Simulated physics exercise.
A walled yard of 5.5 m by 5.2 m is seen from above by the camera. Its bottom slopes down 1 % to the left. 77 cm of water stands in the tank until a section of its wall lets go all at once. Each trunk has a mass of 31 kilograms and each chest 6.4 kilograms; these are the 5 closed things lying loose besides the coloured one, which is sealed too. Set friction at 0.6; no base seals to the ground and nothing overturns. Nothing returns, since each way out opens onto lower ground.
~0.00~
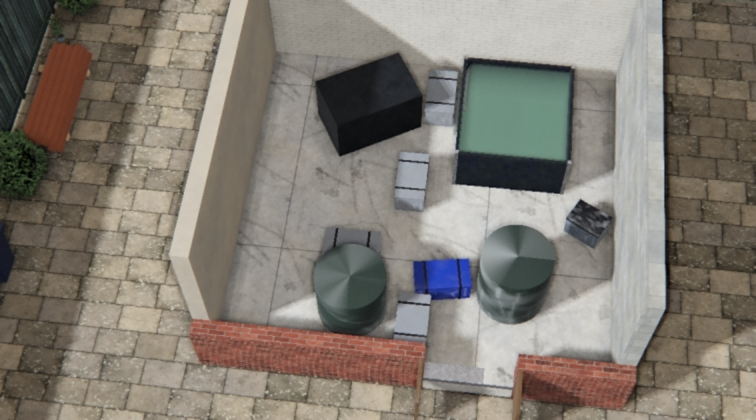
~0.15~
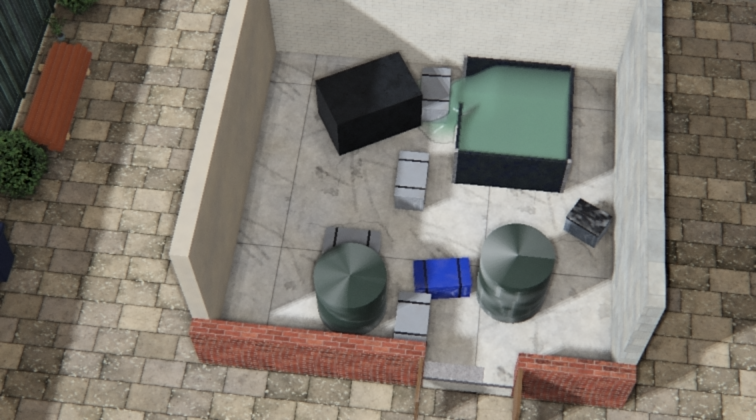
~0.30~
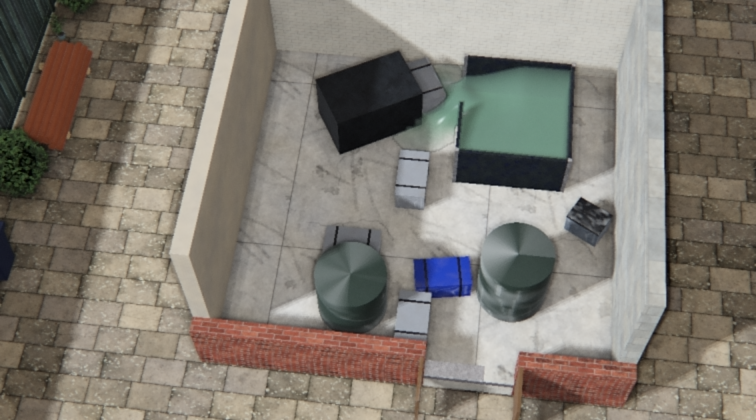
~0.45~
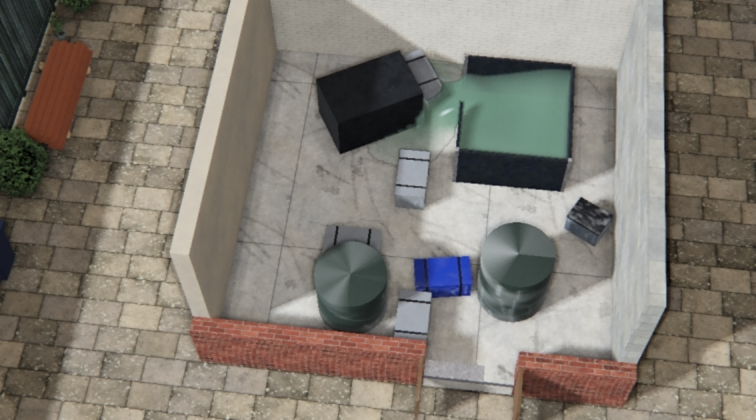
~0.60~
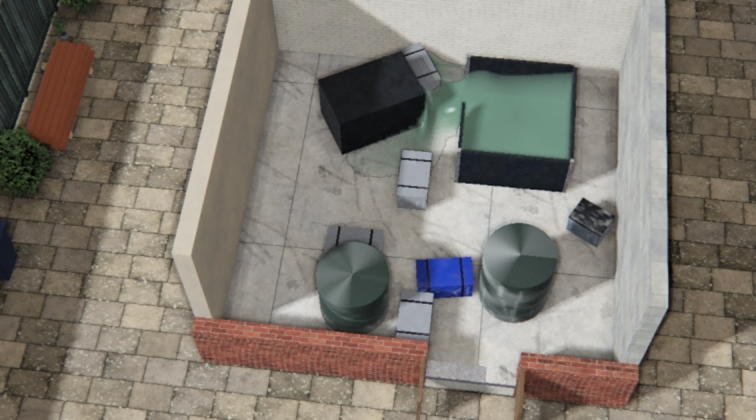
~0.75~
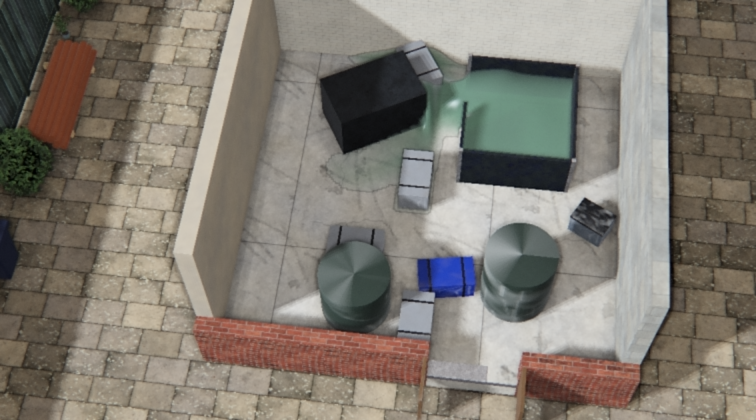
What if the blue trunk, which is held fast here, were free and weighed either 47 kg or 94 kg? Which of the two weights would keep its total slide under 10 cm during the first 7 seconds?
To my eye, the lighter setting does the job.
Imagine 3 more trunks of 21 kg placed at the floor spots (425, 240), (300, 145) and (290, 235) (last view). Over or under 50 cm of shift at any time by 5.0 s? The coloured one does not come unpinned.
Going through them in that order, the answers are not too far, too far and too far.
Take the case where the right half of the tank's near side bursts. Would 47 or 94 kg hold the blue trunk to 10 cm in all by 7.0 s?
With that failure, the big mass alone works.
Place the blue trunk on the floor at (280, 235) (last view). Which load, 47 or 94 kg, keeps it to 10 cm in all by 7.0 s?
Looks like the outcome is this: The heavier one is needed.
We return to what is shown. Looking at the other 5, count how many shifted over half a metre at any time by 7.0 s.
Count: 3.
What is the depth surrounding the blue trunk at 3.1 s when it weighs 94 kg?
Depth: Approx. 6 cm.
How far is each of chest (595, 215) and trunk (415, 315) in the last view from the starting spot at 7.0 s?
250 cm and 60 cm.
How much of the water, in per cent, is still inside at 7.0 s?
Close to 98 in a hundred parts remain.
After 1.4 s the blue trunk would be 0 cm from its start with 47 kg and 0 cm from its start with 94 kg; 0 cm of water round it then.
After 3.1 s the blue trunk would be 0 cm from its start with 47 kg and 0 cm from its start with 94 kg; 6 cm of water round it then.
After 4.9 s the blue trunk would be 0 cm from its start with 47 kg and 0 cm from its start with 94 kg; 7 cm of water round it then.
After 7.0 s the blue trunk would be 0 cm from its start with 47 kg and 0 cm from its start with 94 kg; 6 cm of water round it then.
